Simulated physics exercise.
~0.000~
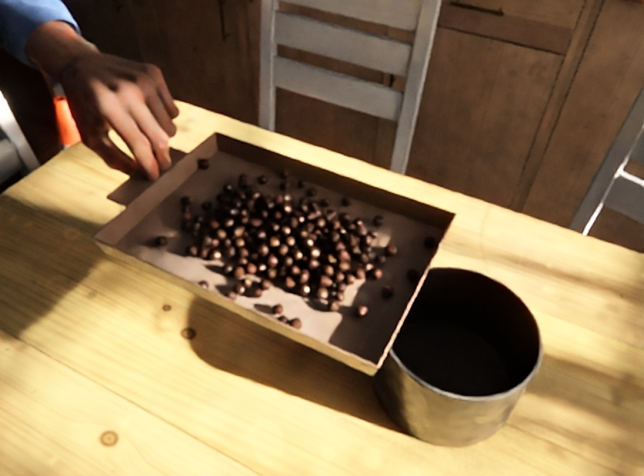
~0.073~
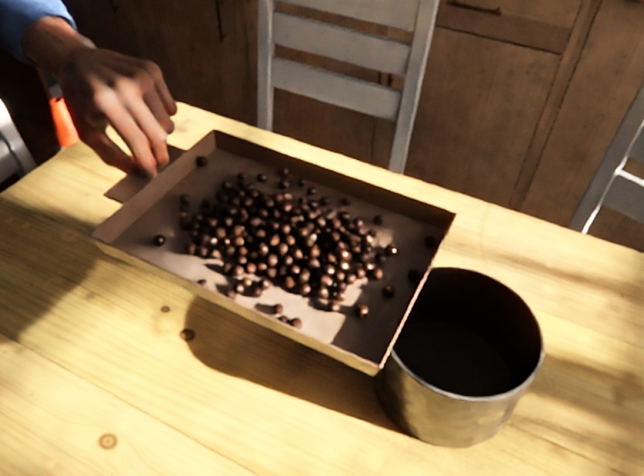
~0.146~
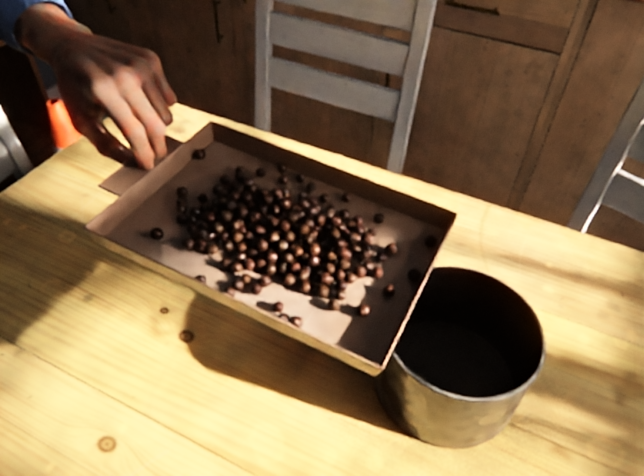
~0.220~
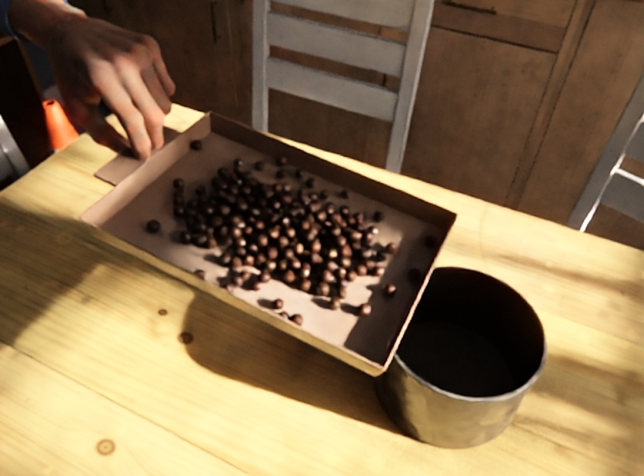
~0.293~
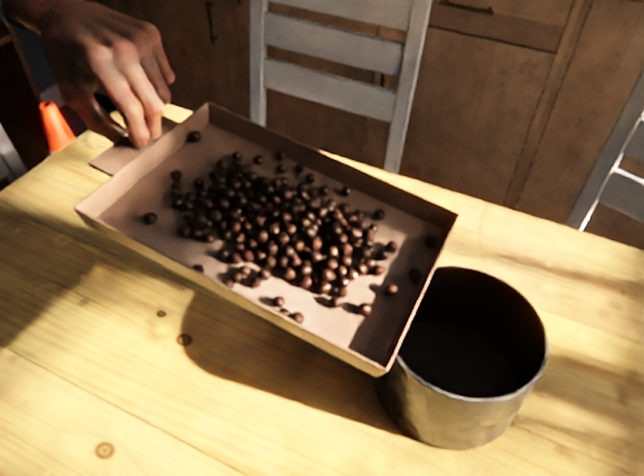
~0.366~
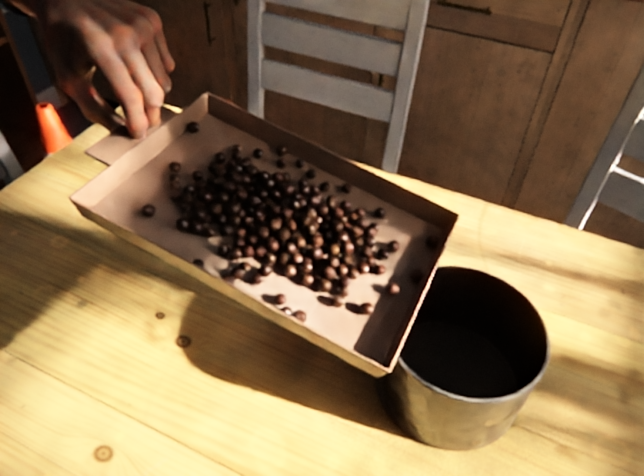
The video shows a shallow tray of small dark brown balls above a wooden table, beside a dark metal pot. A hand at the tray's left end raises that side, gradually tilting the tray down toward the right.
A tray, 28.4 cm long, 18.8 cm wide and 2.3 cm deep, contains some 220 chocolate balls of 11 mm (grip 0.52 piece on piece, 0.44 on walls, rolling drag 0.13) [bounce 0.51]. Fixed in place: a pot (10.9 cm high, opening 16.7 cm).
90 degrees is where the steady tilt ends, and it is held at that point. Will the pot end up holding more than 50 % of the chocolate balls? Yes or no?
Yes.
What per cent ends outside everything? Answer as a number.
Around 15 in a hundred end up there.
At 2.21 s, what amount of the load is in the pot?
Near 5 per cent so far.
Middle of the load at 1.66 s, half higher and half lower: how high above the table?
Around 26 cm.
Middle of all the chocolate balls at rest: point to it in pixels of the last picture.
Somewhere around (463, 387) in the final picture.
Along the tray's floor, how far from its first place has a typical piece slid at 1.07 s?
I'd say close to 7 cm.
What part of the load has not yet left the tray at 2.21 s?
About 95 per cent of the load is still held by the tray.
After 1.07 s, tilt 37 degrees; tray 100 %; middle of all pieces on or above the table near (369, 232).
Then, at 1.66 s, tilt 59 degrees; tray 95 %; middle of all pieces on or above the table near (389, 230).
After 2.21 s, tilt 79 degrees; tray 95 %; middle of all pieces on or above the table near (410, 230).
After 2.73 s, tilt 90 degrees; outside 5 %, pot 50 %, tray 25 %, in the air 20 %; middle of all pieces on or above the table near (451, 341).
In the end, at 3.9 s, outside 15 %, pot 85 %.
